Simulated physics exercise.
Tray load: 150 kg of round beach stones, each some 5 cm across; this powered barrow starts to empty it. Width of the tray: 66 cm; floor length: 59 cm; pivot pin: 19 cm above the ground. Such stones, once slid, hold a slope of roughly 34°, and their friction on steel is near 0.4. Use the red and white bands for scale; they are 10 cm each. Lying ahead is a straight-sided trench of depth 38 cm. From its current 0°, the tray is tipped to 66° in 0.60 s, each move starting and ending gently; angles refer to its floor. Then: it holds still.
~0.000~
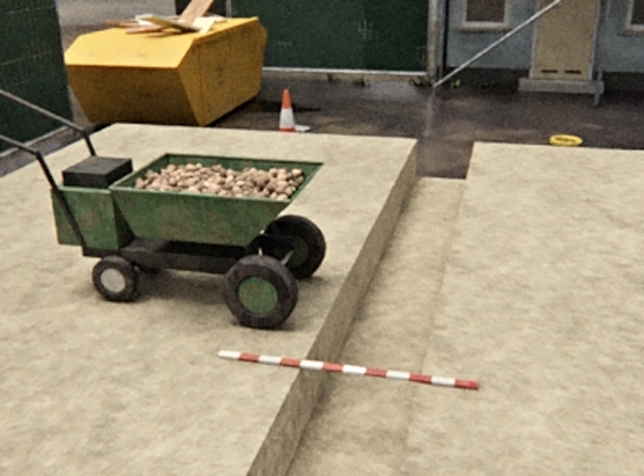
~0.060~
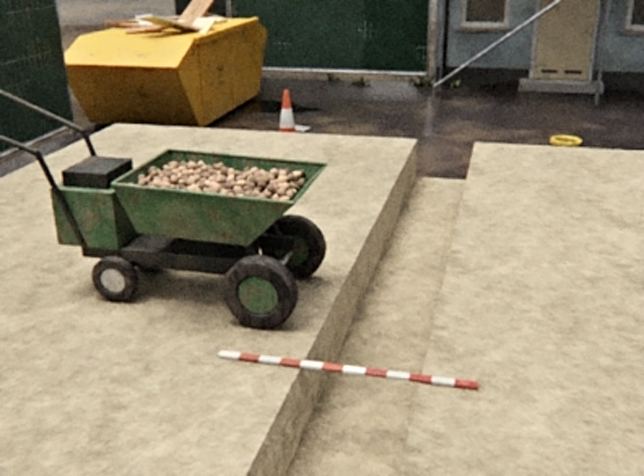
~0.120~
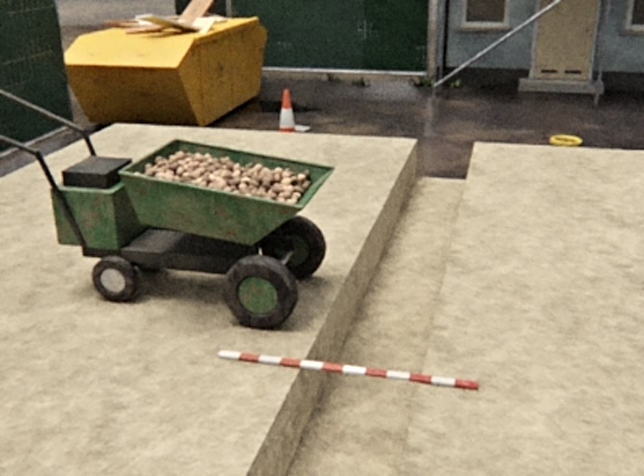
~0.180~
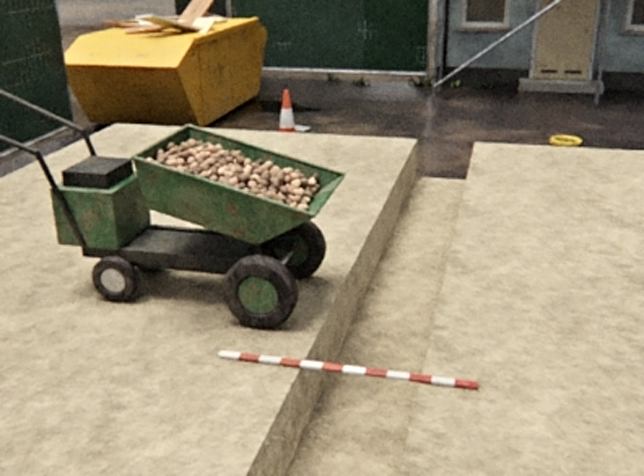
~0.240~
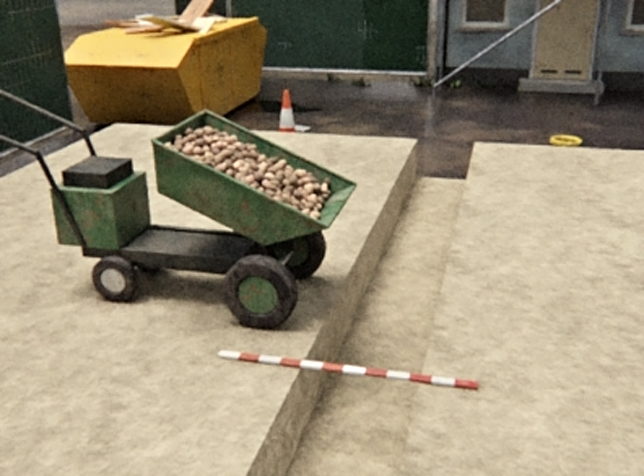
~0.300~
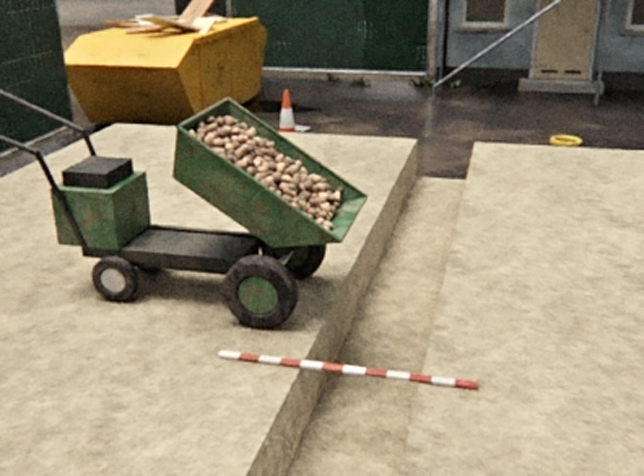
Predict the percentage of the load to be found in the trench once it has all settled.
Roughly 55 percent of the load ends up there.
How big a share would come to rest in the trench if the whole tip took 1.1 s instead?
About 70%.
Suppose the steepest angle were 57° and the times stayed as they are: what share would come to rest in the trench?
It would come to about 60 percent.
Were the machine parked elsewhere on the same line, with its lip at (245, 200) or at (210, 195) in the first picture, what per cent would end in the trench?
95 %, then 95 %.
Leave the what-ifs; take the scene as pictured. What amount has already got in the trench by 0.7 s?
Around 25 per cent of it, at that instant.
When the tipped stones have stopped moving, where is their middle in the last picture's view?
Around (428, 361).
After 0.4 s the floor is at 56°; 100 % in the tray; the foremost stones are at (358, 250).
After 0.7 s the floor is at 66°; 76 % in the tray, 24 % in the trench, 1 % past the trench; the foremost stones are at (439, 300).
After 1.0 s the floor is at 66°; 11 % in the tray, 44 % in the trench, 45 % past the trench; the foremost stones are at (608, 357).
After 3.0 s the floor is at 66°; 0 % in the tray, 55 % in the trench, 45 % past the trench; the foremost stones are past the picture's edge.
